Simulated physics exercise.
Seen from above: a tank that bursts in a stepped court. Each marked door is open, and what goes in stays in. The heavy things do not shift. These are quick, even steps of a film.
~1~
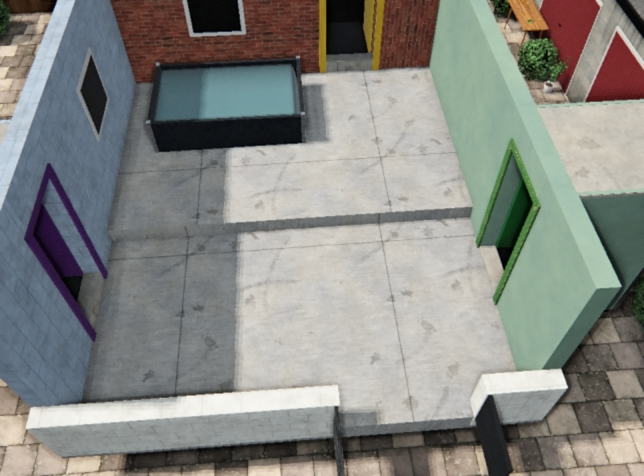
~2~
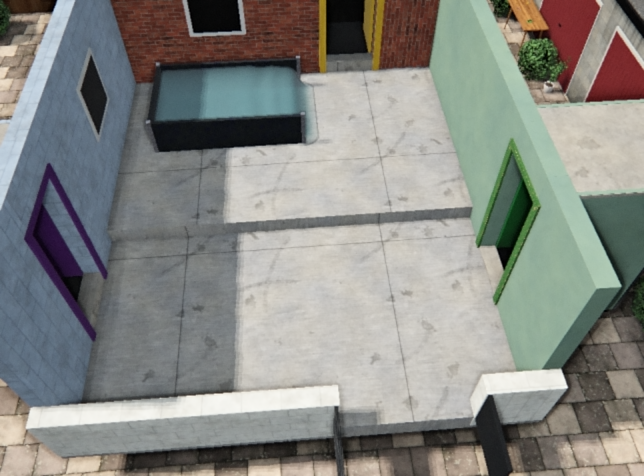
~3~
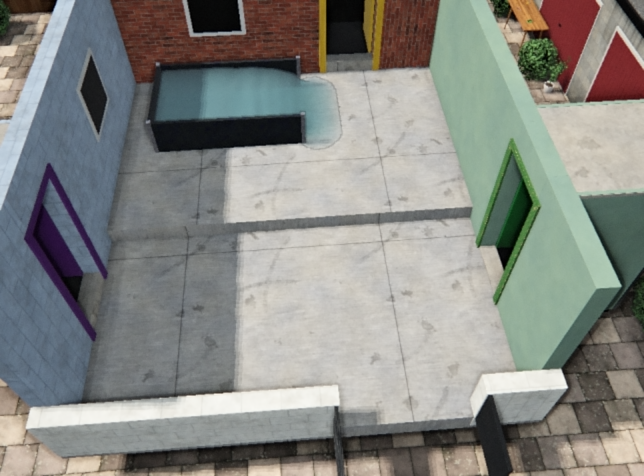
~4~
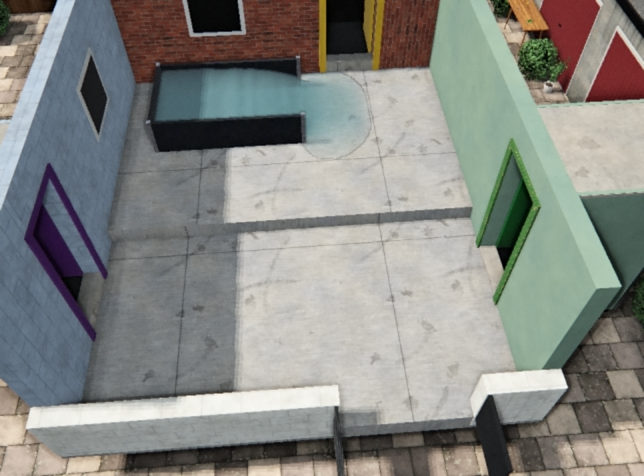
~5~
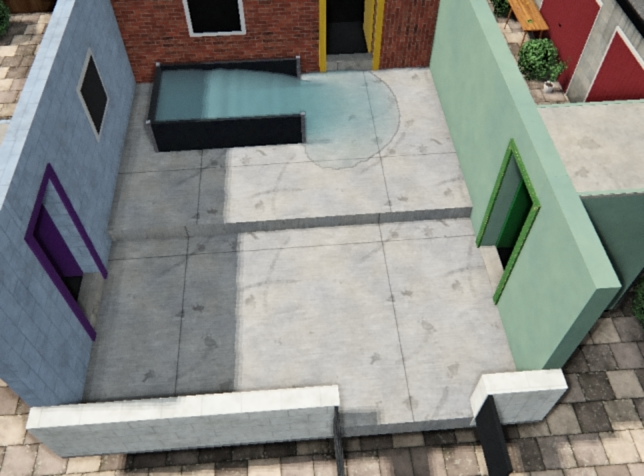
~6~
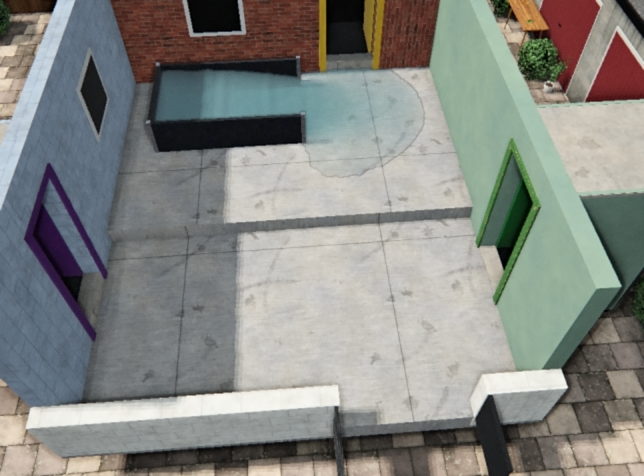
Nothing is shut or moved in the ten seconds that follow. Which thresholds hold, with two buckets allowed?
The yellow door admits no more than that; the green door admits no more than that; the purple door admits no more than that.
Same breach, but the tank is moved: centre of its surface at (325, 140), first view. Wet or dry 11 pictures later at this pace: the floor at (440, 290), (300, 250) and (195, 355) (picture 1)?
In turn: Covered, clear, free of water.
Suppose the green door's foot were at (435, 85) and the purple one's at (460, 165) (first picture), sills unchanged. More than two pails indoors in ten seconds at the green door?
The green one goes over.
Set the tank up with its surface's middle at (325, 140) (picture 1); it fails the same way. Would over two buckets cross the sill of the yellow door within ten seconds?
One by one: The yellow door is under.
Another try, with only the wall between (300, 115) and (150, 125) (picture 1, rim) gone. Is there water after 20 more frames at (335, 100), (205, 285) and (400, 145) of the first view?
In that order: Not flooded, awash, not flooded.
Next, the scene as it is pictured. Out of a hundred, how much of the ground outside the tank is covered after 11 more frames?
Some 25 per cent.
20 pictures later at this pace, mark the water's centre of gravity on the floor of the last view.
I would point to (355, 136).
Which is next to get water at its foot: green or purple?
It is the green-painted one.
A moment on, water covers 20 % of the floor; the yellow door wet at the sill, nothing in, the green door not reached, the purple door not reached.
Next, water covers 25 % of the floor; the yellow door wet at the sill, nothing in, the green door not reached, the purple door not reached.
Then, water covers 40 % of the floor; the yellow door wet at the sill, nothing in, the green door wet at the sill, nothing in, the purple door not reached.
Later, water covers 75 % of the floor; the yellow door wet at the sill, nothing in, the green door under two buckets in, the purple door not reached.
In the end, water covers 90 % of the floor; the yellow door wet at the sill, nothing in, the green door under two buckets in, the purple door wet at the sill, nothing in.
